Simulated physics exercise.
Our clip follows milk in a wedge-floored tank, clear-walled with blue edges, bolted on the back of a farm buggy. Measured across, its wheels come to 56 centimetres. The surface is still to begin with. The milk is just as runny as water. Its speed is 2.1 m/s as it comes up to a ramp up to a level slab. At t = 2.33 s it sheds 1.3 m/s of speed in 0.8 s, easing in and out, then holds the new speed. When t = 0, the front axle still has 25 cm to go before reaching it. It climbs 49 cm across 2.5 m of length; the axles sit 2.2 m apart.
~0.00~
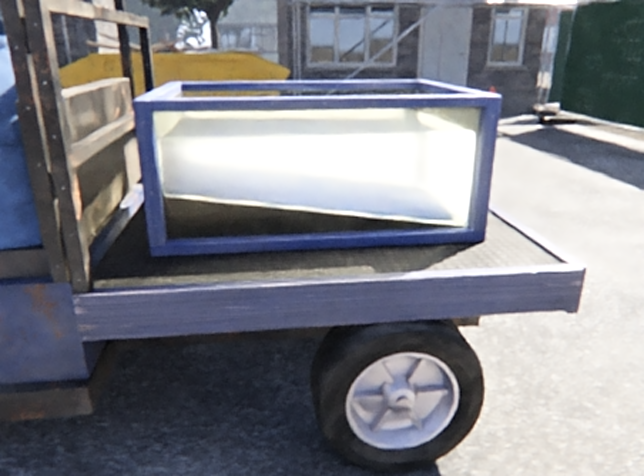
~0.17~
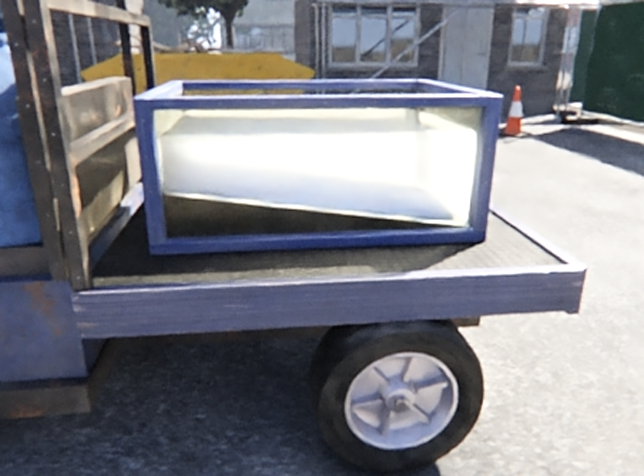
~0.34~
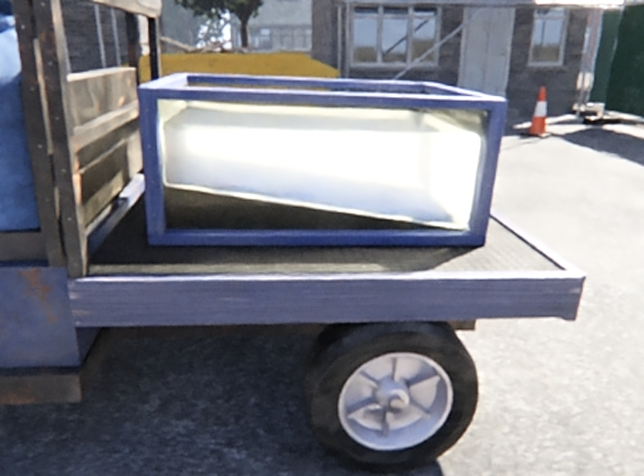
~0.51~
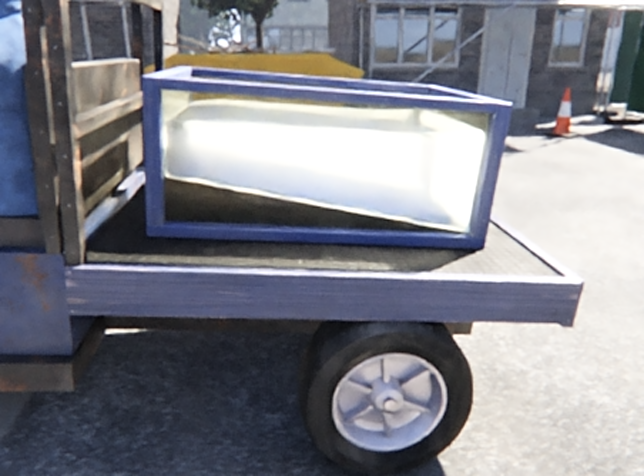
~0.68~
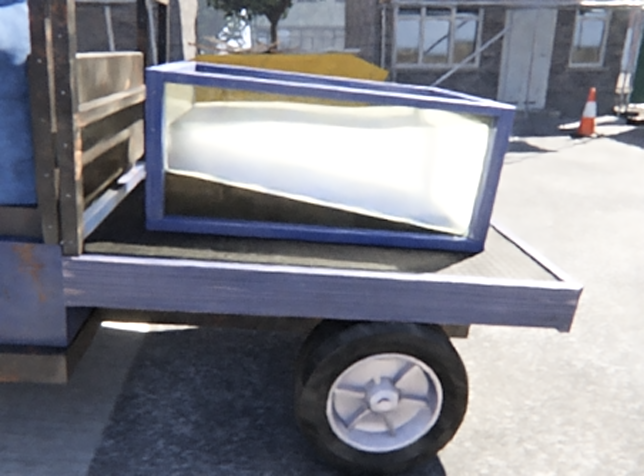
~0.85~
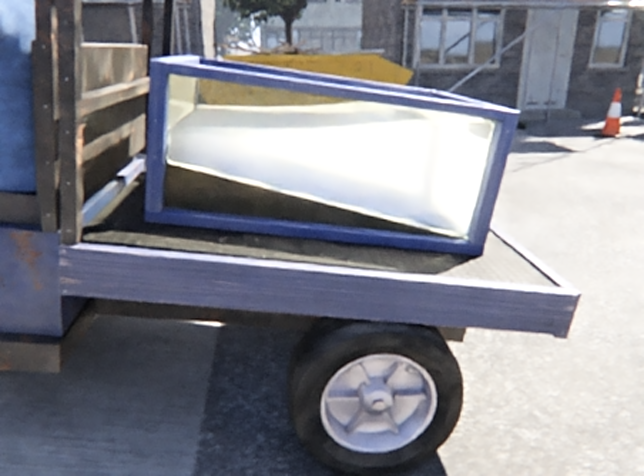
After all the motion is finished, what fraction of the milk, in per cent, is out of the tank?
Roughly 6 per cent of the milk is out of the tank.
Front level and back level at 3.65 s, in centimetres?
Measured: Front = 26 cm, back = 50 cm.
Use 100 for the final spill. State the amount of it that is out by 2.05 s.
Near 10 in a hundred.
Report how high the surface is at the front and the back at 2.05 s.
The surface sits near 38 cm in front and near 34 cm at the rear.
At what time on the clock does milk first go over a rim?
Around 1.5 seconds.
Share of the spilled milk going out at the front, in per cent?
Share: Around 60%.
By 2.05 s it stands 33 cm high behind and 37 cm in front; 1 per cent has gone over the back.
By 3.65 s it stands 50 cm high behind and 27 cm in front; 3 per cent has gone over the front and the back.
By 5.55 s it stands 32 cm high behind and 29 cm in front; 6 per cent has gone mostly over the front, some over the back.
By 7.99 s 6 per cent has gone mostly over the front, some over the back, 12 of 195 litres.
